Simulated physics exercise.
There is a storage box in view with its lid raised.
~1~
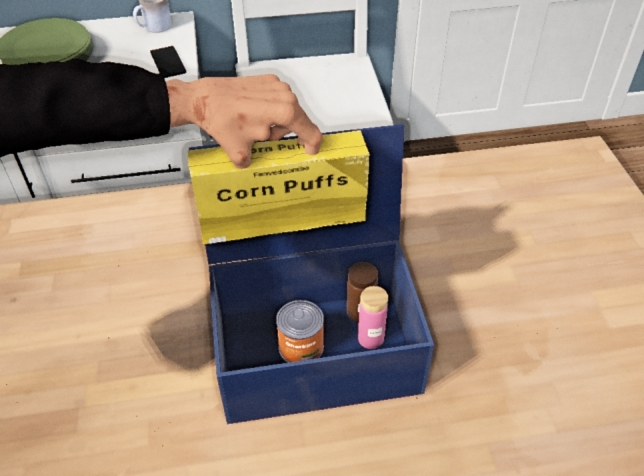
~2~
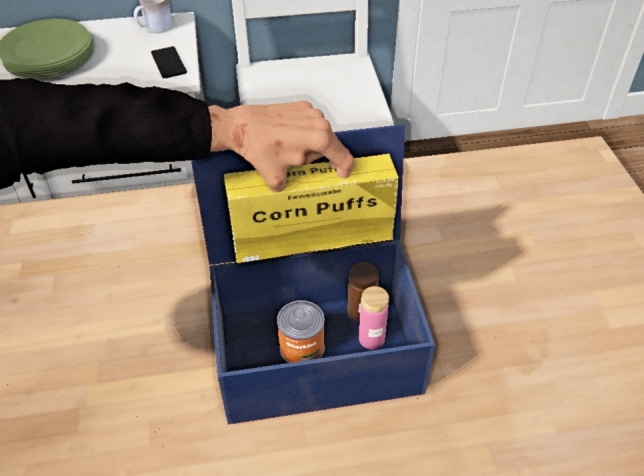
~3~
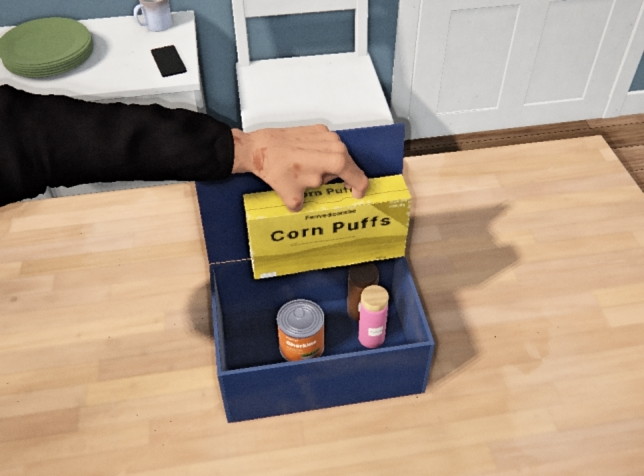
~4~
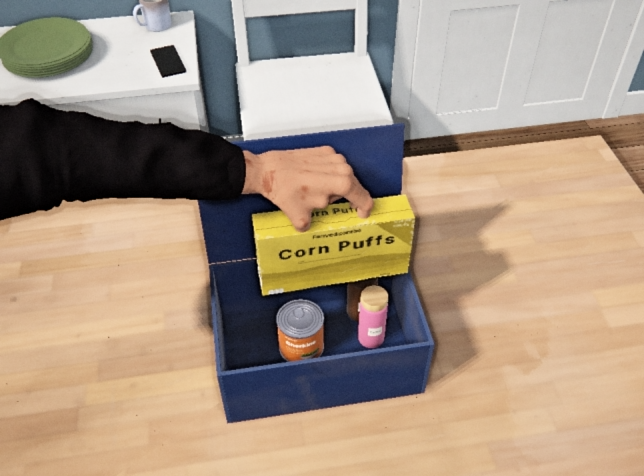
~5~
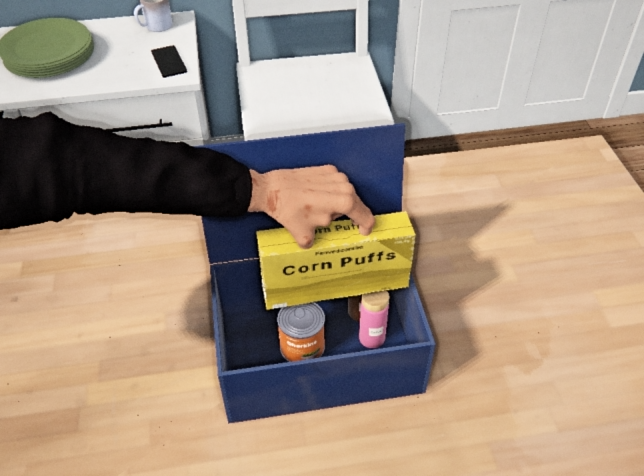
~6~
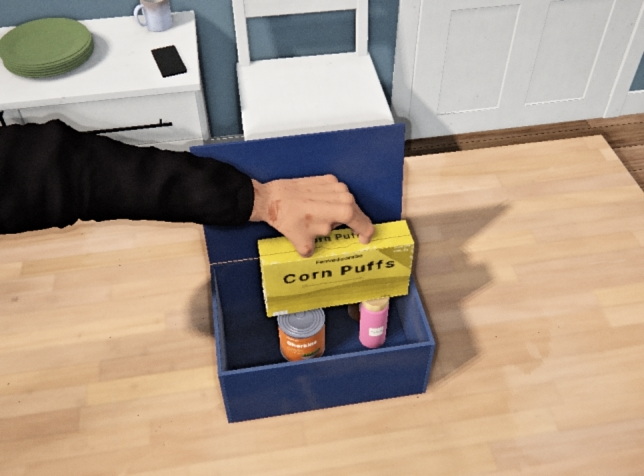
A yellow Corn Puffs packet, gripped from above by a hand in a black sleeve, moves right and down in front of the raised lid of a blue storage box. It then lowers more slowly into the box, partly covering the orange tin, pink shaker and brown shaker, with the hand still holding it.
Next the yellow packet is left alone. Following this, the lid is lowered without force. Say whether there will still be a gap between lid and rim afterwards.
There will still be a gap.
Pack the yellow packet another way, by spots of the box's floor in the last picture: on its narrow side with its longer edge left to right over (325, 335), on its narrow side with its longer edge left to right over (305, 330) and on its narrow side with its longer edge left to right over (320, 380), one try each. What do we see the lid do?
In the first case it stays open; in the second case it stays open; in the third case it shuts.
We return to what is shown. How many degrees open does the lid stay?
Around 75 degrees.
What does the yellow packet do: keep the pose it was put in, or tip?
By the end it has leaned over.
Then, 0.50 s later than the last frame, yellow packet tilted by 22° near (287, 272).
Then, 1.60 s later than the last frame, lid 87° above the rim; yellow packet tilted by 22° near (286, 271).
When it is over, lid 74° above the rim; moved from the start, yellow packet; the other 3 as before. End places, in pixels of the last picture, yellow packet near (287, 275).
